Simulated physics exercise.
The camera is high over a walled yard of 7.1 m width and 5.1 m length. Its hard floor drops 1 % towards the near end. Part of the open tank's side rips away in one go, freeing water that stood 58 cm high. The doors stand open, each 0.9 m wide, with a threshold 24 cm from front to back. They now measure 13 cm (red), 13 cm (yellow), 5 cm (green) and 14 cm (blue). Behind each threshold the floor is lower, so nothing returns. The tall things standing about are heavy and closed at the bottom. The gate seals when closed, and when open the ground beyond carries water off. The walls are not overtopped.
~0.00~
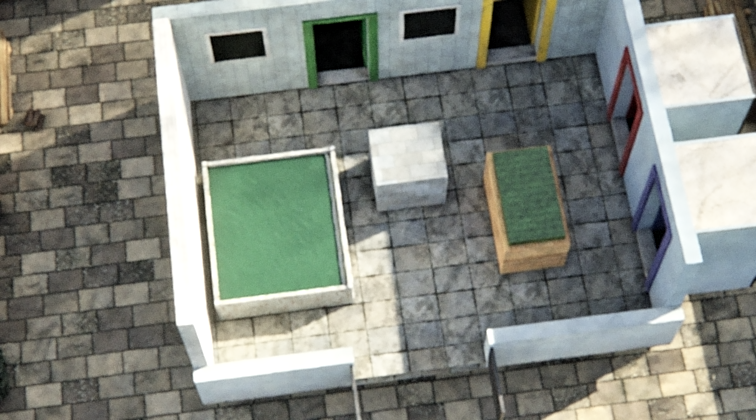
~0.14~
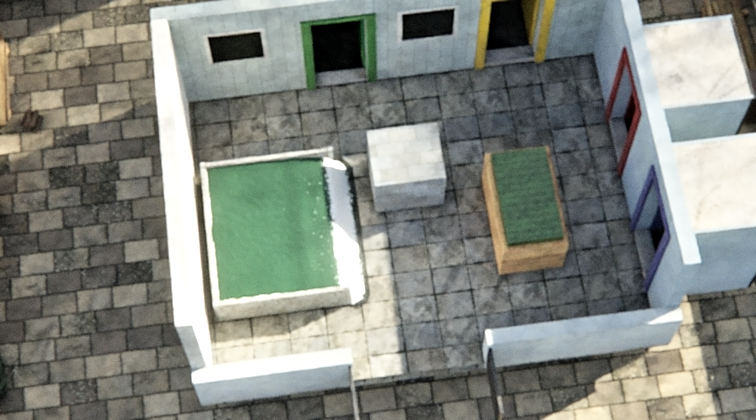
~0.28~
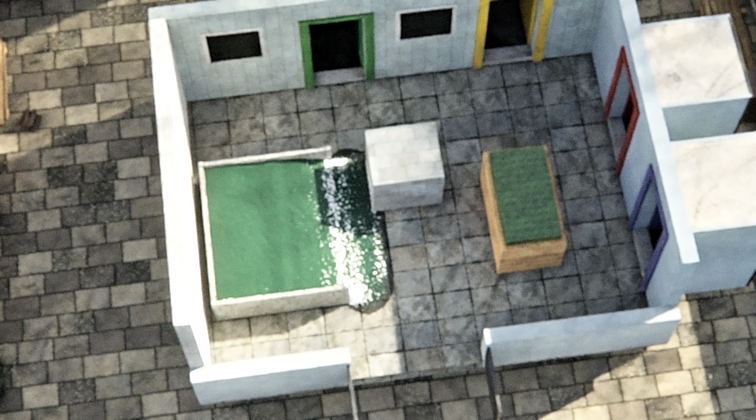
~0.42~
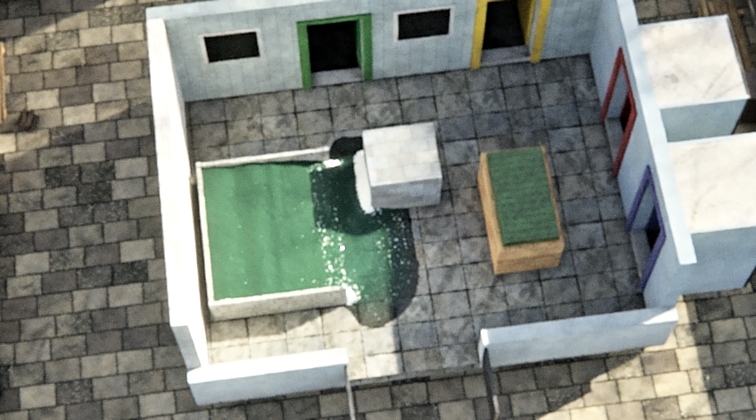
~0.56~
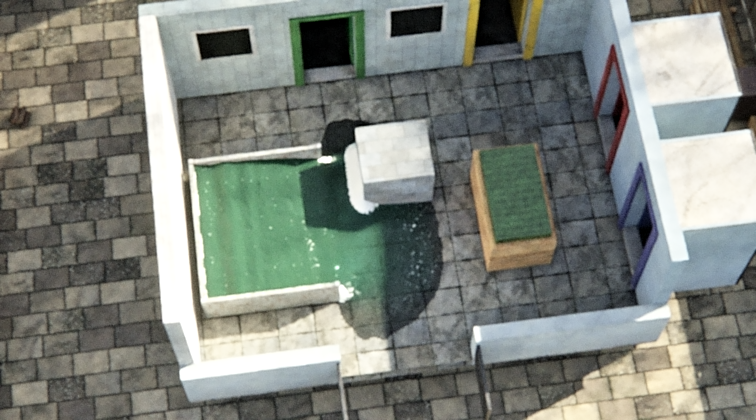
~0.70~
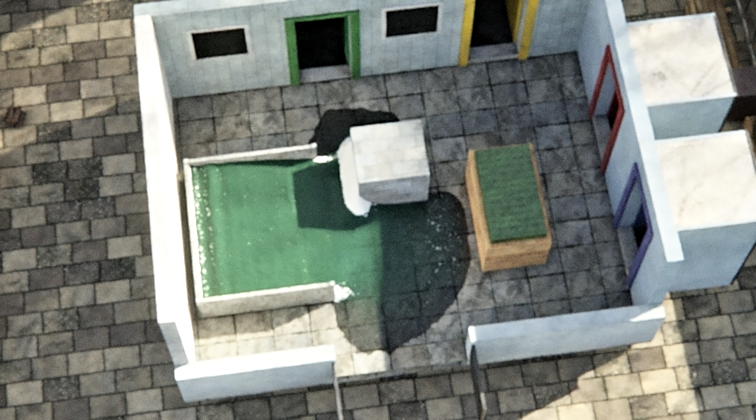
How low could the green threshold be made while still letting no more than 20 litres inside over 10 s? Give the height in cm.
Some 15 cm above the ground.
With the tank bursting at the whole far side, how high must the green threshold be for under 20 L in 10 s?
Then roughly 22 cm.
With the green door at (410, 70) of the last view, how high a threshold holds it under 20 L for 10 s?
Roughly 11.5 cm.
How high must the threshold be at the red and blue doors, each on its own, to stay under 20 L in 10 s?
About 9.5 cm at red and 13.5 cm at blue.
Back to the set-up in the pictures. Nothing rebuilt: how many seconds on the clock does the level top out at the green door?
Near 3.6 s.
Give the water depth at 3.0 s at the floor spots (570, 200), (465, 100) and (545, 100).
In that order: 0, 2 and 0 cm.
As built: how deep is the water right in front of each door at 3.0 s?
Depths in cm: Red 0, yellow 10, green 11, blue 17.
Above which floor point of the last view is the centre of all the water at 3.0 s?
At about (391, 228).
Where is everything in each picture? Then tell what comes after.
Still water, 58 cm deep, in the open tank at (276, 226); the green door at (342, 53) is dry, in the first frame.
The gap is at (339, 229), the front 0.3 m out at (363, 296); the back of the open tank holds 58 cm, in the second frame.
The front is at (383, 234), 0.7 m from the gap at (337, 229); 1.7 m2 of floor is wet, 58 cm left at the back, in the third frame.
Water pours out at (334, 230) and has run 1.2 m, to (413, 279); about 11 cm deep outside, 58 cm at the back, in the fourth frame.
The gap is at (327, 227), the front 1.7 m out at (437, 265); the back of the open tank holds 55 cm, in the fifth frame.
The gap is at (322, 227), the front 2.2 m out at (465, 261); the back of the open tank holds 49 cm; the green door at (324, 50), 2.8 m from the gap, is still 1.0 m from the nearest water, in the sixth frame.
After 1.4 s water covers 40 % of the floor, deepest (40 cm) near (475, 259); 9 cm at the green door, 2 litres in over its 5 cm threshold.
After 3.0 s water covers 65 % of the floor, deepest (36 cm) near (620, 314); 11 cm at the green door, 104 litres in over its 5 cm threshold.
After 10.0 s water covers 90 % of the floor, deepest (16 cm) near (178, 156); 6 cm at the green door, 160 litres in over its 5 cm threshold.
At the green door as built, the water arrived by 1.2 s and peaked near 11 cm at 3.6 s.
Run again over the same 10 s with other heights there, 43 litres in over 12 cm, 3 litres over 19 cm. The limit of 20 litres is kept from about 15 cm up.
